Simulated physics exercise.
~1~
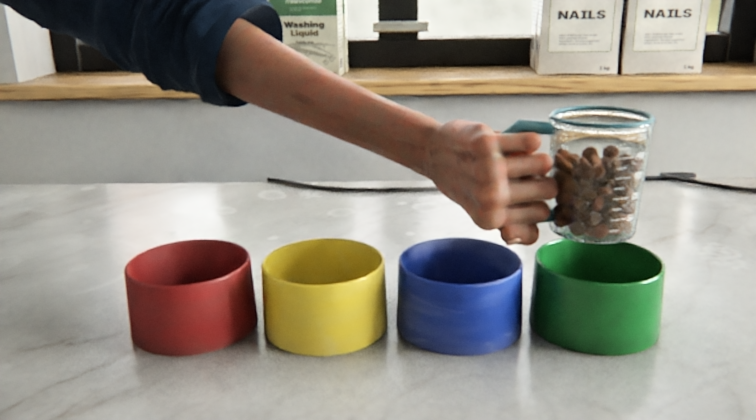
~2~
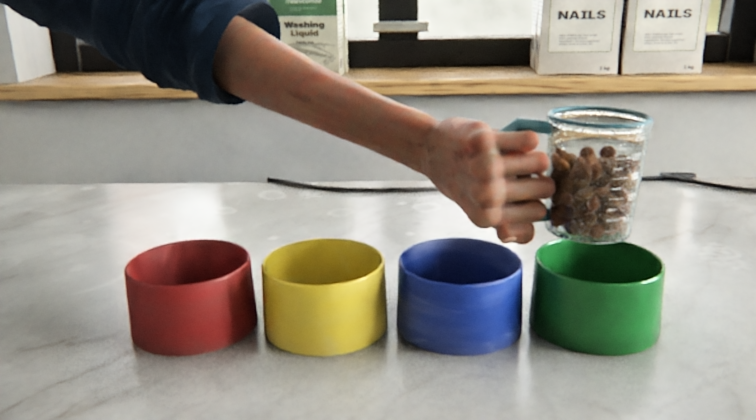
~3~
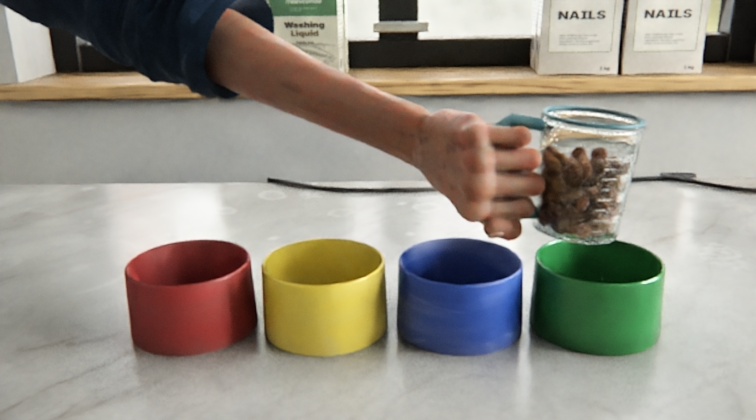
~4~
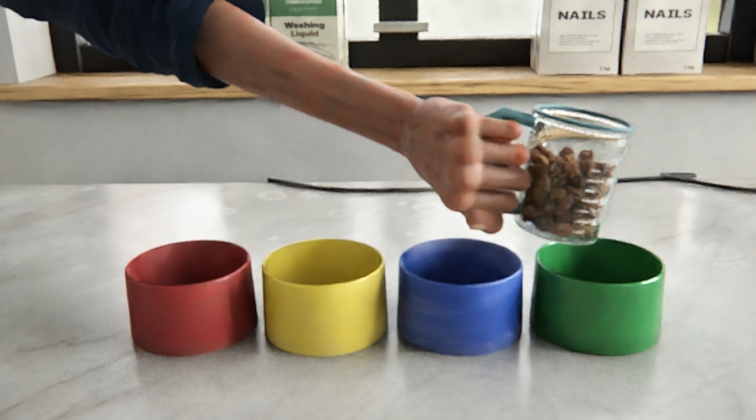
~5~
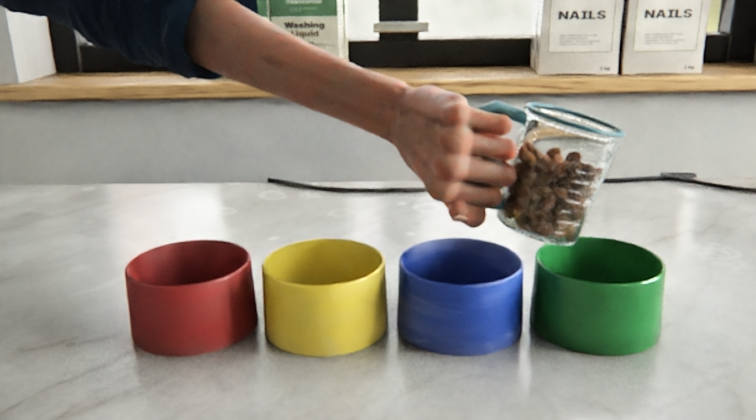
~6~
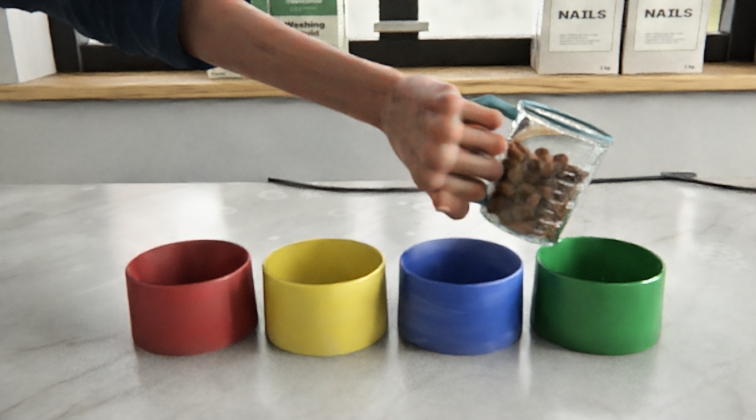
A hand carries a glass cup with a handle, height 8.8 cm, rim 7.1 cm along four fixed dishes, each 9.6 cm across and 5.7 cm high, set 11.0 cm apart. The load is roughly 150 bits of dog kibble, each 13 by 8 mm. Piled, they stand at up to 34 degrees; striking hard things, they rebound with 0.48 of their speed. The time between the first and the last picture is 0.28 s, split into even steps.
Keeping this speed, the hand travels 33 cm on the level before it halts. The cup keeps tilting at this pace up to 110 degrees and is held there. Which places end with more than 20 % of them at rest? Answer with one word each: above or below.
Red dish above, blue dish below, green dish below, yellow dish above, counter below.
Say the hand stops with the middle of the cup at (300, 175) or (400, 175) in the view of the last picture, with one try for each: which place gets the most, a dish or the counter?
Most lands at yellow on the first run and at blue on the second.
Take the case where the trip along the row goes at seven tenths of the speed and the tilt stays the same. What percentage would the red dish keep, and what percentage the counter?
Red: 10; counter: 10.
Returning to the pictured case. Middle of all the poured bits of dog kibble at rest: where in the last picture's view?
I'd put it at about (298, 311).
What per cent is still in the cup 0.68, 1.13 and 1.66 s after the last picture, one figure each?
100, 65, 25.
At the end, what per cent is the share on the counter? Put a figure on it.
About 10 percent.
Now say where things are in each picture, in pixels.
Cup at (596, 174), tilt 0 degrees, lip at (650, 116), moved 0.0 cm; middle of the pieces at (599, 185); green dish at (599, 259); blue dish at (460, 260); yellow dish at (323, 261); red dish at (188, 262), in the first picture.
Cup at (593, 174), tilt 1 degrees, lip at (648, 117), moved 0.2 cm; middle of the pieces at (596, 185), in the second picture.
Cup at (583, 174), tilt 5 degrees, lip at (641, 120), moved 1.0 cm; middle of the pieces at (586, 185), in the third picture.
Cup at (569, 174), tilt 10 degrees, lip at (631, 126), moved 2.1 cm; middle of the pieces at (570, 186), in the fourth picture.
Cup at (555, 174), tilt 16 degrees, lip at (620, 131), moved 3.1 cm; middle of the pieces at (555, 186), in the fifth picture.
Cup at (541, 174), tilt 21 degrees, lip at (609, 137), moved 4.2 cm; middle of the pieces at (540, 185); green dish at (599, 259); blue dish at (461, 260); yellow dish at (324, 261); red dish at (189, 262), in the sixth picture.
Then, 0.68 s after the last picture, tilt 87 degrees; cup holds 100 %.
Then, 1.13 s after the last picture, tilt 110 degrees; cup holds 65 %, yellow 30 %.
Then, 1.66 s after the last picture, tilt 110 degrees; cup holds 25 %, red 10 %, yellow 55 %.
In the end, red 35 %, blue 0 %, green 0 %, yellow 60 %, counter 10 %.
